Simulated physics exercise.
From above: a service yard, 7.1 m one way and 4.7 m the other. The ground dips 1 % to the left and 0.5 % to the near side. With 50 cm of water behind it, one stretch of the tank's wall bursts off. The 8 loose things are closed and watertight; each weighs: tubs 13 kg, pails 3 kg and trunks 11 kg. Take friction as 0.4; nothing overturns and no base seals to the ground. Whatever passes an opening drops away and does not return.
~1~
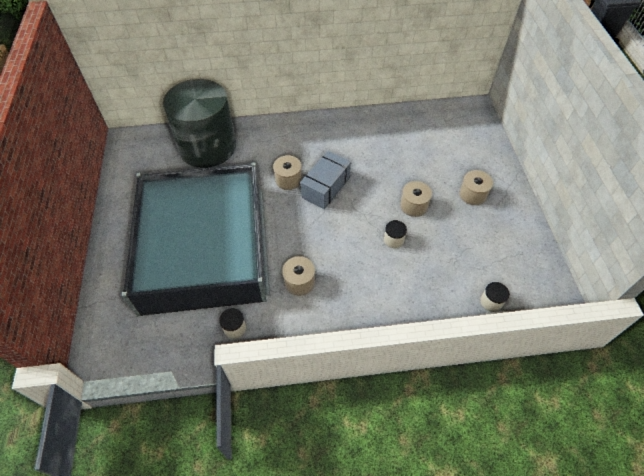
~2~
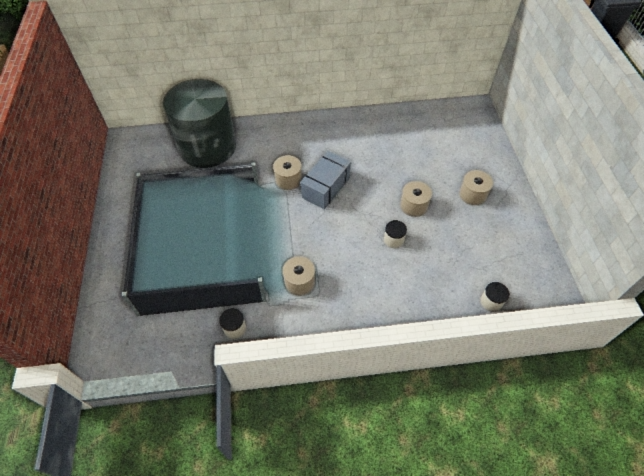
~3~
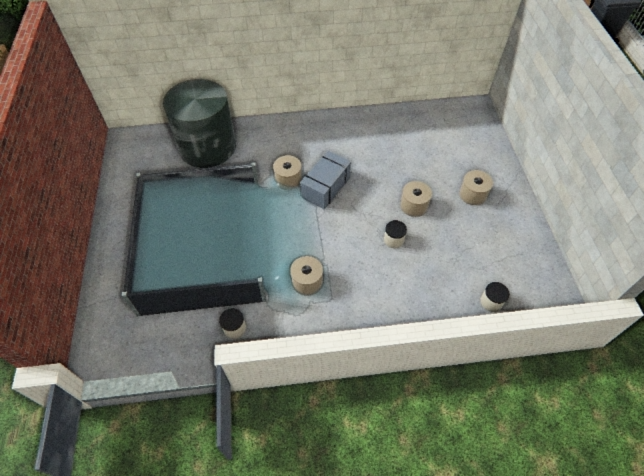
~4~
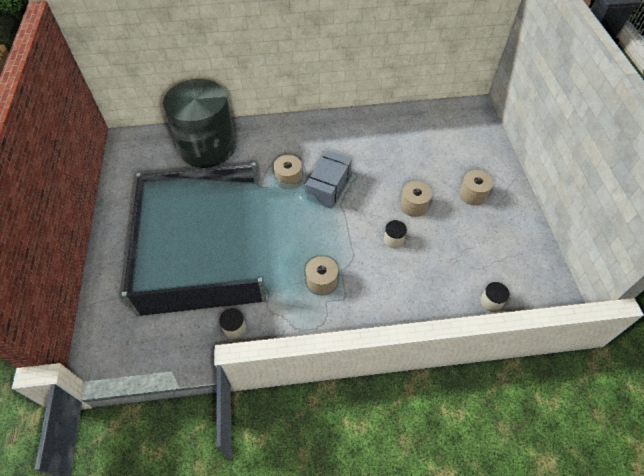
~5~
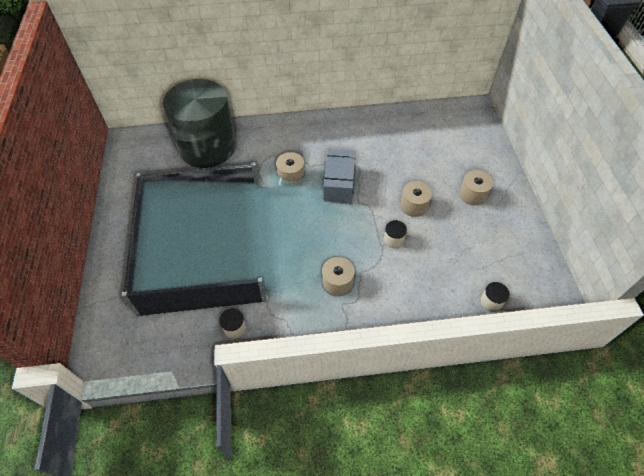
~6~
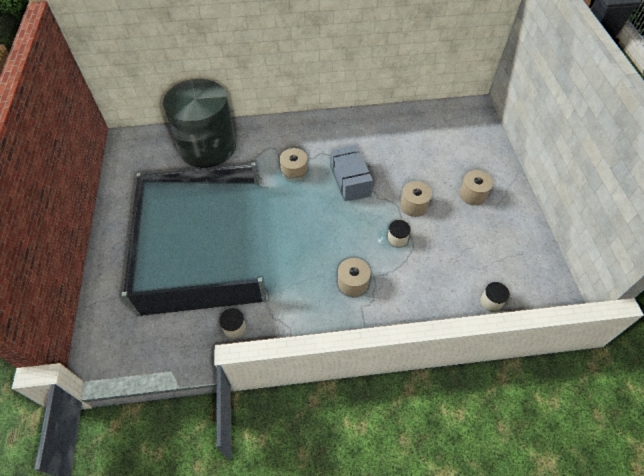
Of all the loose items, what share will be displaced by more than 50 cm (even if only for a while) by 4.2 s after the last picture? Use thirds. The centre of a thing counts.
It is two thirds or more.
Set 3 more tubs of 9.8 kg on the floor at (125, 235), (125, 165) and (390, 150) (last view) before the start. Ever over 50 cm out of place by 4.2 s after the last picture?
In that order: Short of it, less, over.
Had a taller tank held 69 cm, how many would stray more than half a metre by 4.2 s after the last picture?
In that case 7 of them.
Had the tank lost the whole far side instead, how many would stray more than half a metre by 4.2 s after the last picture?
Then 0.
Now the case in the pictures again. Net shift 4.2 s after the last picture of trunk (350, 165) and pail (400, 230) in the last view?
In that order: 250 cm, 200 cm.
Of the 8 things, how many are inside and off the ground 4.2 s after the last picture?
At that moment 6.
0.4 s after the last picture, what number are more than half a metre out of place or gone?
By then 3.
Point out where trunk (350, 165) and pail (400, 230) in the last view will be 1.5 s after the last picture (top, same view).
Around (460, 111) and (565, 247).
Then, 0.4 s after the last picture 3 of 8 are over 50 cm from their spots; 0 afloat.
Then, 1.5 s after the last picture 5 of 8 are over 50 cm from their spots; 3 afloat.
Then, 2.8 s after the last picture 7 of 8 are over 50 cm from their spots; 6 afloat.
Then, 4.2 s after the last picture 7 of 8 are over 50 cm from their spots, and 7 have been at some point; 6 afloat.
